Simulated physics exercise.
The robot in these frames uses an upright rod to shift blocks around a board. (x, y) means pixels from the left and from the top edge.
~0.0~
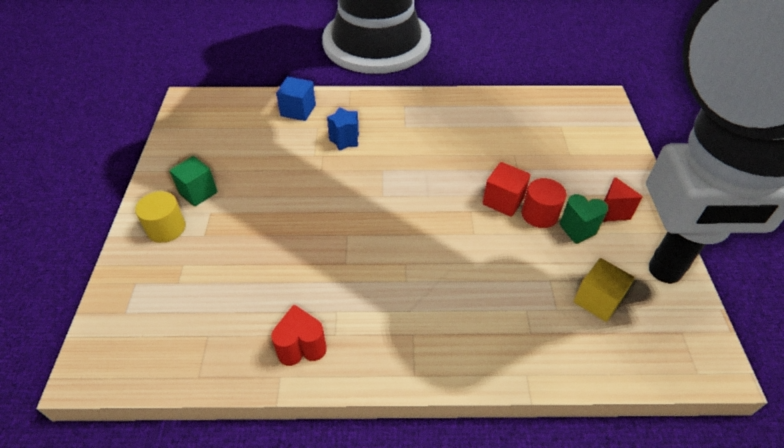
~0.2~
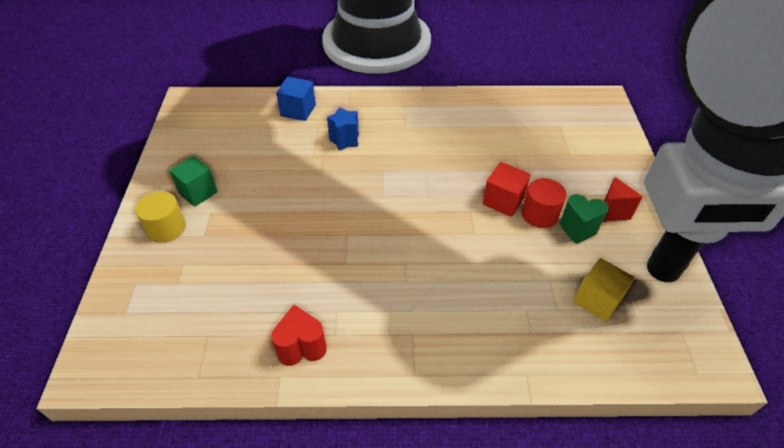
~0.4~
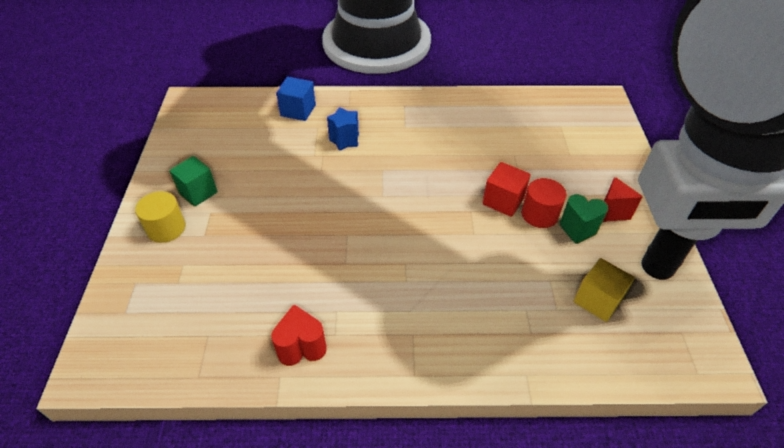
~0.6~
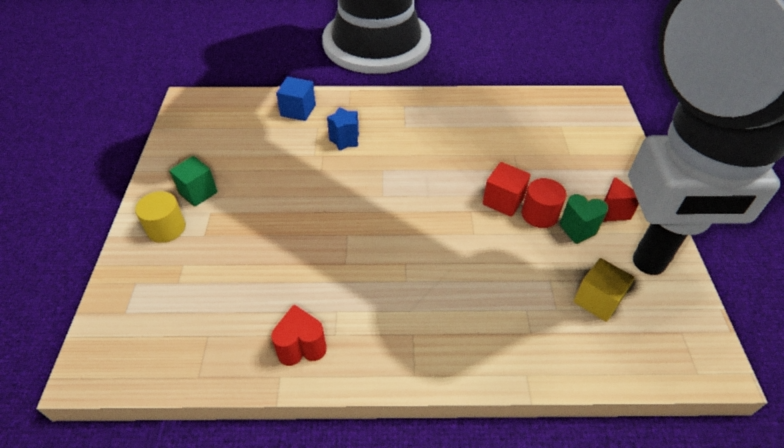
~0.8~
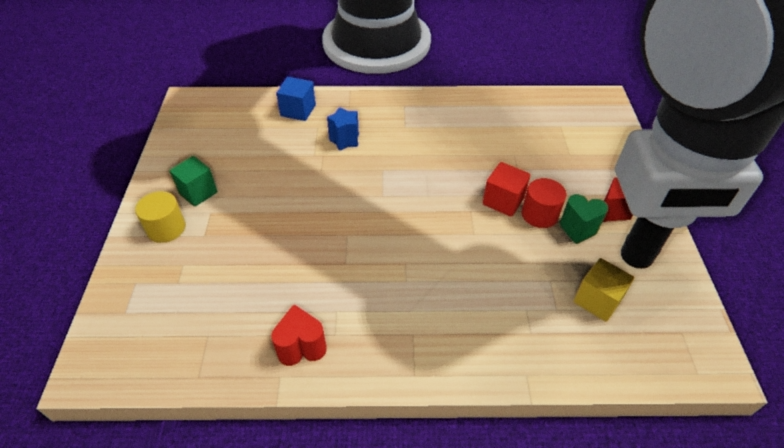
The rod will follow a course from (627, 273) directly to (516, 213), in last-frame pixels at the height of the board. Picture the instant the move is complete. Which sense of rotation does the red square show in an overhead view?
Counterclockwise from above.
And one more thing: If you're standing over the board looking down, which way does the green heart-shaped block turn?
Clockwise from above.
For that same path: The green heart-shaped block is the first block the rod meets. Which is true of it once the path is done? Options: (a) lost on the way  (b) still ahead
The correct letter is a.
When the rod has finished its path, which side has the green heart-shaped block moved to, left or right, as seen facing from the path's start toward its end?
Well, taking the path from its start to its end as straight ahead, the green heart-shaped block moves to the right.
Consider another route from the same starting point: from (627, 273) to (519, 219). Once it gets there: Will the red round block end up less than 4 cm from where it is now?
Yes
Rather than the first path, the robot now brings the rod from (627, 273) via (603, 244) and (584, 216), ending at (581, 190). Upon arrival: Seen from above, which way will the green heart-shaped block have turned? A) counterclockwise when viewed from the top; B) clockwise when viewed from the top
Correct choice: A.
What follows on the original path. One third of the way, rod (594, 234); nothing pushed yet.
Two thirds of the way, rod (556, 214); red square (504, 173), turned 15° anticlockwise; red round block (539, 184); green heart-shaped block (579, 192), turned 55° clockwise.
At the end, rod (520, 196); red square (493, 167), turned 25° anticlockwise; red round block (529, 168); green heart-shaped block (579, 192), turned 55° clockwise; yellow square not moved.
